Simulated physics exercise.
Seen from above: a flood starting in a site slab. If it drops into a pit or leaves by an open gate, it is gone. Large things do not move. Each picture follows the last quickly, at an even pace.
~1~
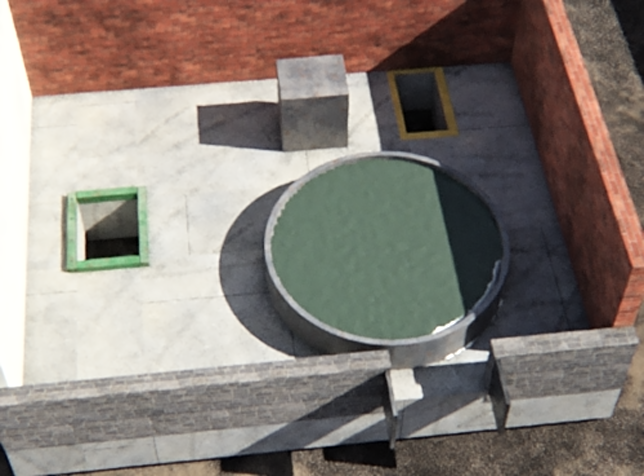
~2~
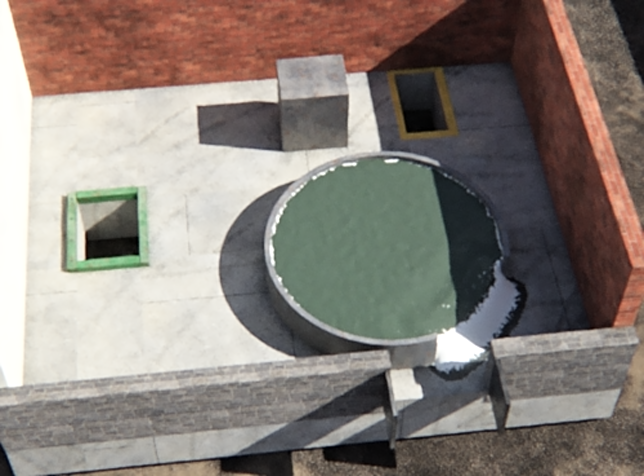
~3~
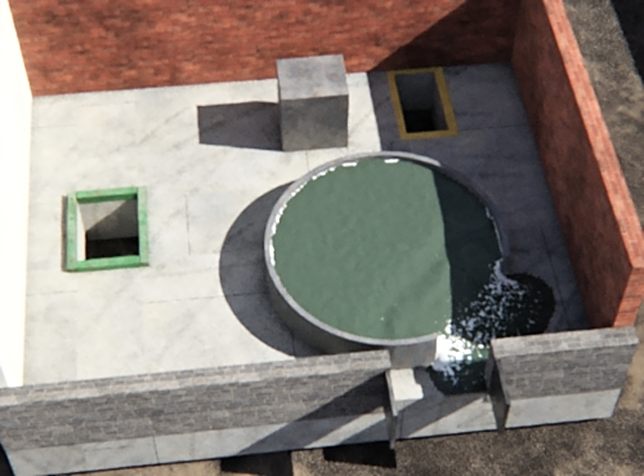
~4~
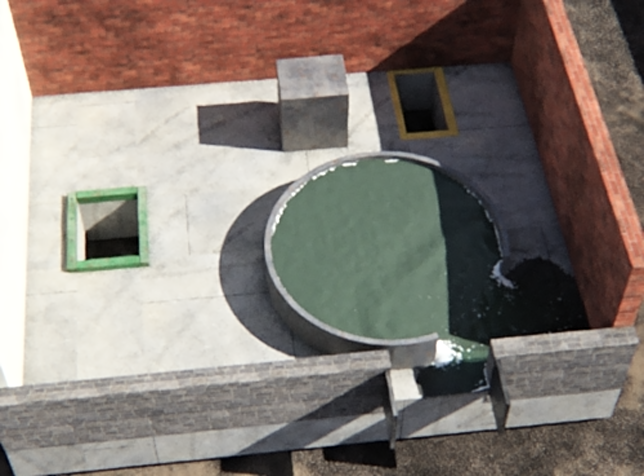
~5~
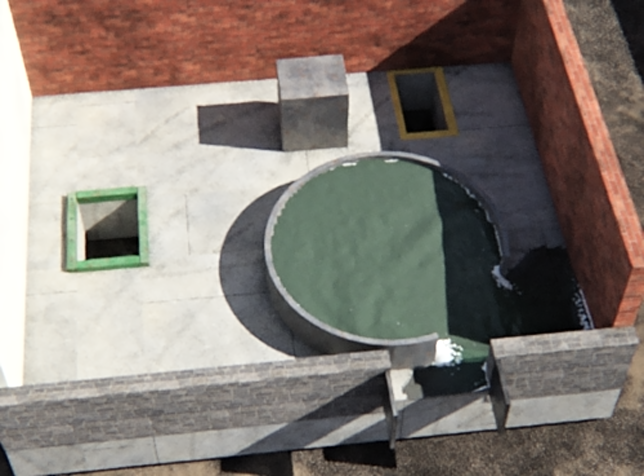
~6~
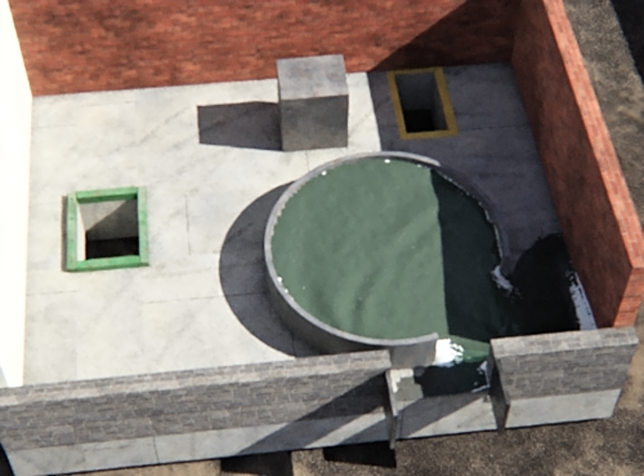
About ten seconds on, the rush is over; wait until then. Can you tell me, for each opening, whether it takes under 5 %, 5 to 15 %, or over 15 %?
Result: Gate: Greater than fifteen per cent, green pit: Smaller than five per cent, yellow pit: Greater than fifteen per cent.
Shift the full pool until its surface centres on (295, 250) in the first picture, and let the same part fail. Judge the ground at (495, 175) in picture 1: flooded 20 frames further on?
Outcome noted: Waterlogged.
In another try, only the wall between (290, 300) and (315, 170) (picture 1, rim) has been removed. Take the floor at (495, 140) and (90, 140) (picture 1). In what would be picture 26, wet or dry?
In order: Spared and swamped.
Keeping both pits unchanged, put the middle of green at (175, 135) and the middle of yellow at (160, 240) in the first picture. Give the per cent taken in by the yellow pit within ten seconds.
Result - yellow pit: 0 %.
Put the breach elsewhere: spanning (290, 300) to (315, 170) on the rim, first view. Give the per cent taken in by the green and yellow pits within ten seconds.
Green takes 14 in a hundred, yellow takes 10 in a hundred.
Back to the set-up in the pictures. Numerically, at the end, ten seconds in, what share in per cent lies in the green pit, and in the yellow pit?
0 in a hundred, then 30 in a hundred.
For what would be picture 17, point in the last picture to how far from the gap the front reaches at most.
Farthest reach: About (529, 145).
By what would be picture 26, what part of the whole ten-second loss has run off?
About 25 per cent.
A moment on, water covers 10 % of the floor; the gate 3 %, the green pit 0 %, the yellow pit 0 %.
Next, water covers 15 % of the floor; the gate 6 %, the green pit 0 %, the yellow pit 0 %.
Then, water covers 25 % of the floor; the gate 11 %, the green pit 0 %, the yellow pit 3 %.
Later, water covers 30 % of the floor; the gate 18 %, the green pit 0 %, the yellow pit 16 %.
In the end, water covers 35 % of the floor; the gate 25 %, the green pit 0 %, the yellow pit 29 %.
